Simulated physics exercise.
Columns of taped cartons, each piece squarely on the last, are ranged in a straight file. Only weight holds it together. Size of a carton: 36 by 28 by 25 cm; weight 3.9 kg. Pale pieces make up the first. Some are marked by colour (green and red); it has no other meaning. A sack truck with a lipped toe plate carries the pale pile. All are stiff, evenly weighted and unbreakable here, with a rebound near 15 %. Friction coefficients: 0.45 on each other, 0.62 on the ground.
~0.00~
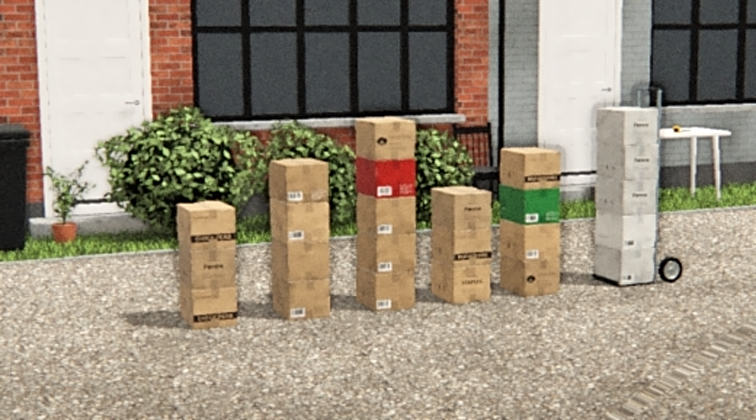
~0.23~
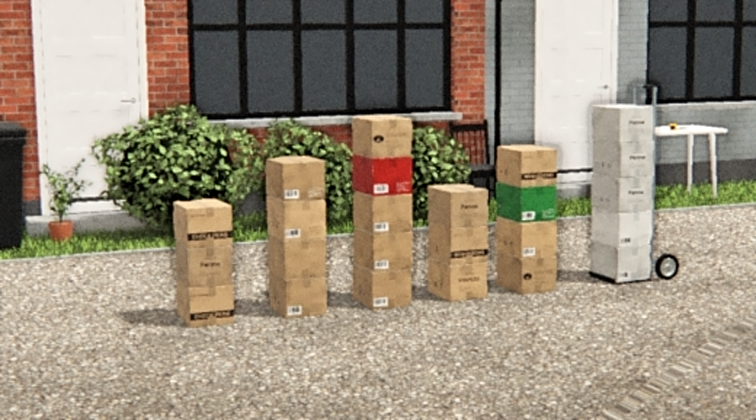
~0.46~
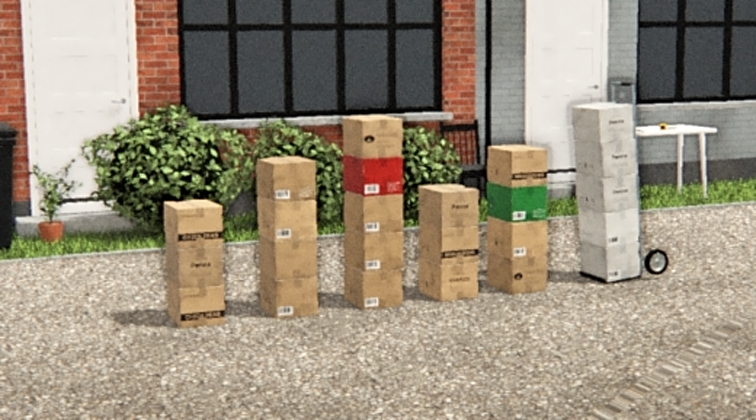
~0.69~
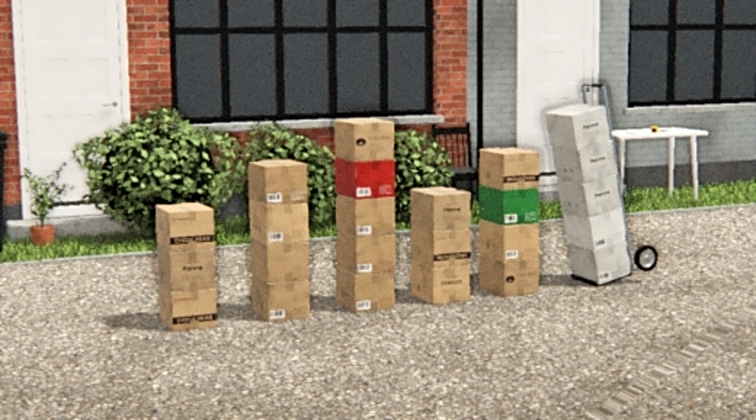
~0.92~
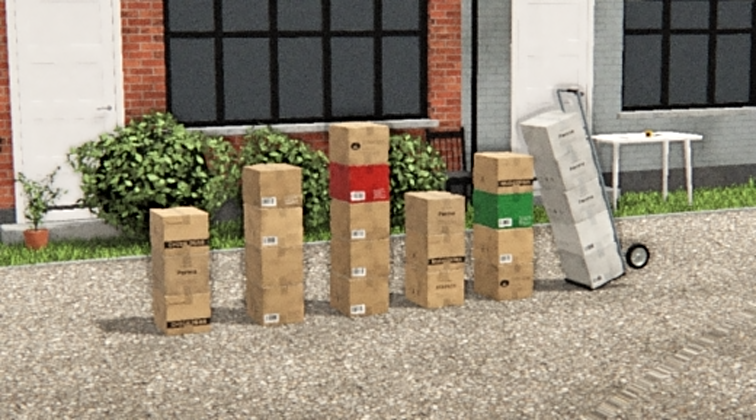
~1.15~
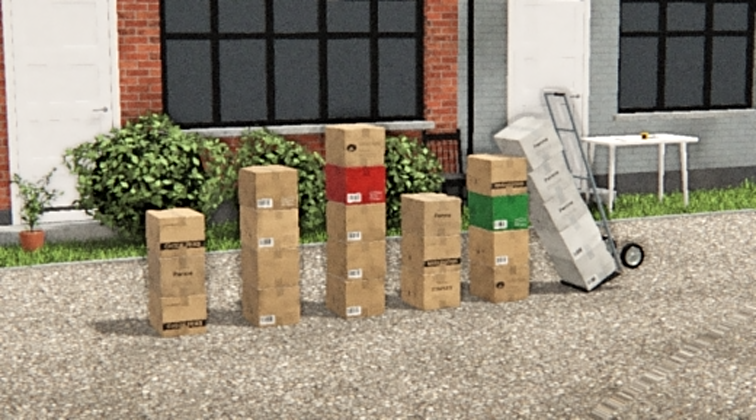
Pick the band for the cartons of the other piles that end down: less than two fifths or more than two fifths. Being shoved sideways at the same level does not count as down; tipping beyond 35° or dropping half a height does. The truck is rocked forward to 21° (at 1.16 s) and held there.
Ending down: Upwards of two fifths.
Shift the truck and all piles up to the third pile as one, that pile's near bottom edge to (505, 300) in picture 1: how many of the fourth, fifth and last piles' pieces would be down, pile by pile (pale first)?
In that case fourth 5, fifth 4, last 3.
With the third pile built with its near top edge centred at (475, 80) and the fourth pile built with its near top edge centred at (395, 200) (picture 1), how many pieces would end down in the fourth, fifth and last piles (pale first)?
In that case fourth 3, fifth 4, last 3.
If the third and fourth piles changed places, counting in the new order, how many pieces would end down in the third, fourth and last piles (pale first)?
In that case third 5, fourth 3, last 3.
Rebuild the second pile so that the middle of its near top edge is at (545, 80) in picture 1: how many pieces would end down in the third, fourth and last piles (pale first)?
Then third 3, fourth 5, last 3.
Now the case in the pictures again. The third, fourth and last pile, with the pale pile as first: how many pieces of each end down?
Pieces: Third 1, fourth 4, last 3.
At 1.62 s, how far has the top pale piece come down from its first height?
Some 20 cm lower.
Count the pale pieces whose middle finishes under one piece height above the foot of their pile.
The count is 2.
Around 1.62 s, 5 of the pale pile down; none of the 19 other cartons down, 4 disturbed; green carton tipped 16°.
Around 2.30 s, 5 of the pale pile down; 2 of the 19 other cartons down; green carton tipped 33°, 8 cm lower; red carton tipped 5°.
Around 3.46 s, 5 of the pale pile down; 9 of the 19 other cartons down; red carton tipped 38°, 13 cm lower; green carton tipped 31°, 19 cm lower.
Around 4.08 s, 5 of the pale pile down; 16 of the 19 other cartons down; red carton tipped 48°, 37 cm lower; green carton tipped 32°, 19 cm lower.
Finally (5.2 s), 5 of the pale pile down; 16 of the 19 other cartons down; red carton tipped 48°, 37 cm lower; green carton tipped 32°, 19 cm lower. That is 84 per cent. Seen by the last camera, middles, red carton near (231, 248), green carton near (411, 243).
